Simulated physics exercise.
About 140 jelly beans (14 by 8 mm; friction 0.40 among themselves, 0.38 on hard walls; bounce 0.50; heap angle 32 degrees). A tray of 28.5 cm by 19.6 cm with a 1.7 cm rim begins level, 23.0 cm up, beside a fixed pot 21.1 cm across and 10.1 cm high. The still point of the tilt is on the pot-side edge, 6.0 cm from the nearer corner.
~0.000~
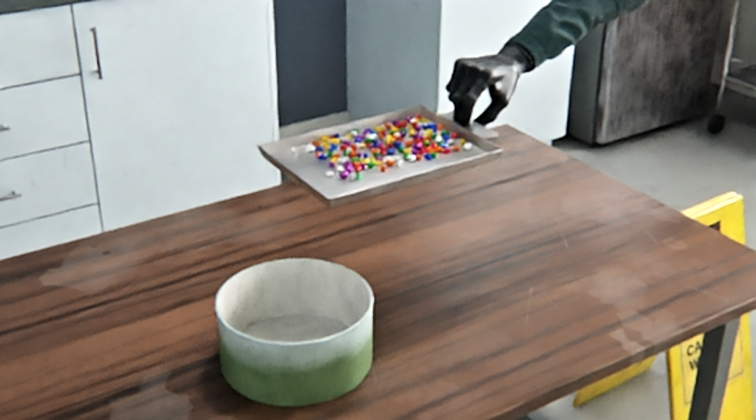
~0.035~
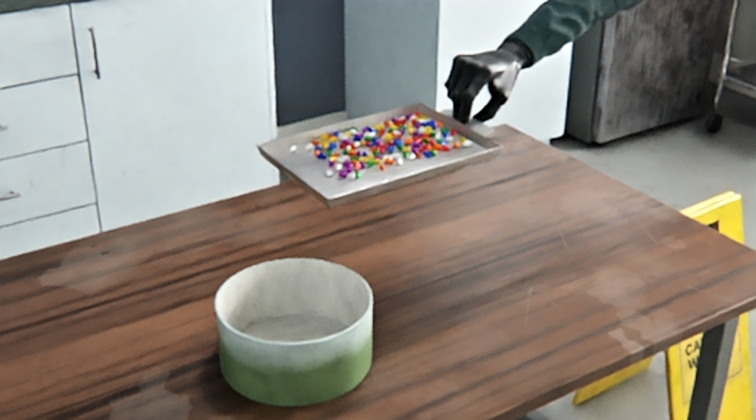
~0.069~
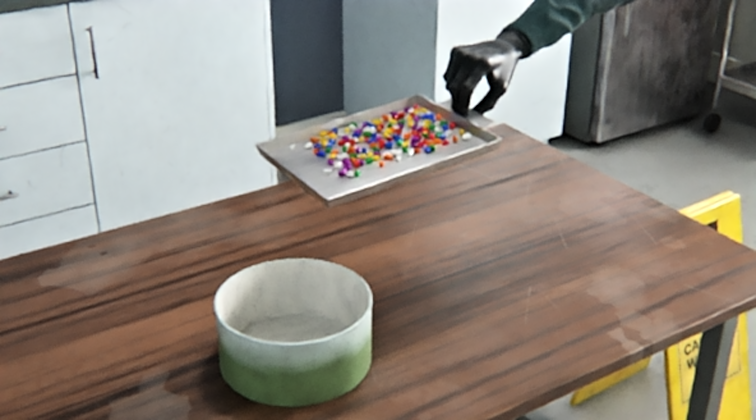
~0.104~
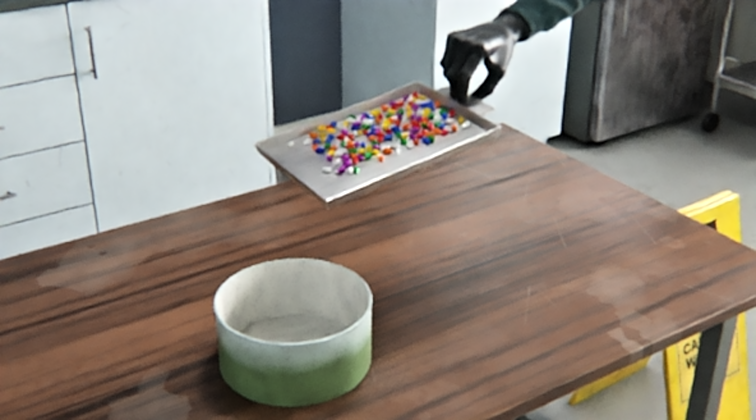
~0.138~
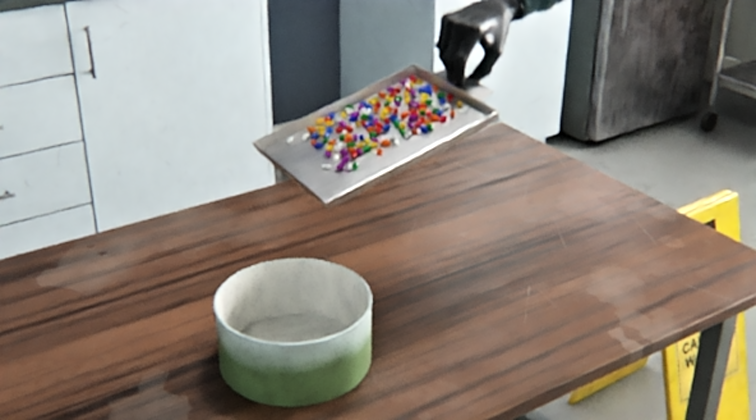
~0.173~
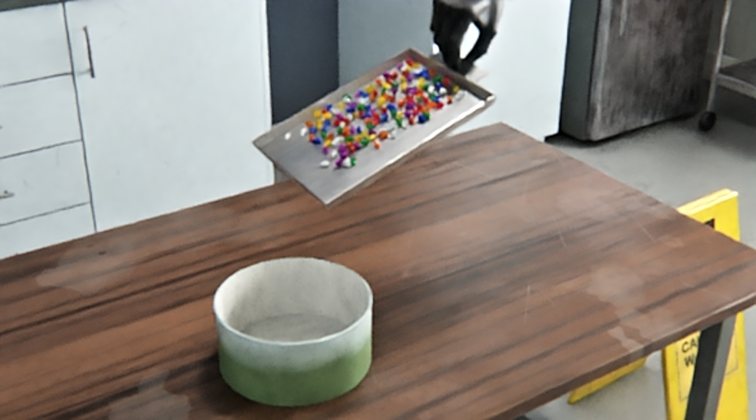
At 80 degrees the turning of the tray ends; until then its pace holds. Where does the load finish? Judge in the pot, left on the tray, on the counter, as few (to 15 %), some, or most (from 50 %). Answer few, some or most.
Pot: Most, tray: Few, counter: Some.
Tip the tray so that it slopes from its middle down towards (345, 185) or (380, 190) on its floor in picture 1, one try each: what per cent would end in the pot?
About 95 and 65 per cent.
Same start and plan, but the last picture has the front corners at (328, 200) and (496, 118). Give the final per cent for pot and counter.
Pot 85, counter 5.
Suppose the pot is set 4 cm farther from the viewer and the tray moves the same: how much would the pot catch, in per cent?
In that case some 80 per cent.
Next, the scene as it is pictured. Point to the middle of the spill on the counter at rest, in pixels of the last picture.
Near (153, 356).
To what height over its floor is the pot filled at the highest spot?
Some 1.5 cm.
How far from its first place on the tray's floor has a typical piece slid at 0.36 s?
About 3 cm.
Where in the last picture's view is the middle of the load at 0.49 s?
At about (297, 148).
After 0.36 s, tilt 50 degrees; the tray holds 100 %, the pot 0 %.
After 0.49 s, tilt 72 degrees; the tray holds 100 %, the pot 0 %.
Then, at 0.75 s, tilt 80 degrees; the tray holds 5 %, the pot 65 %.
At rest (2.1 s), pot 75 %, tray 0 %, counter 20 %.
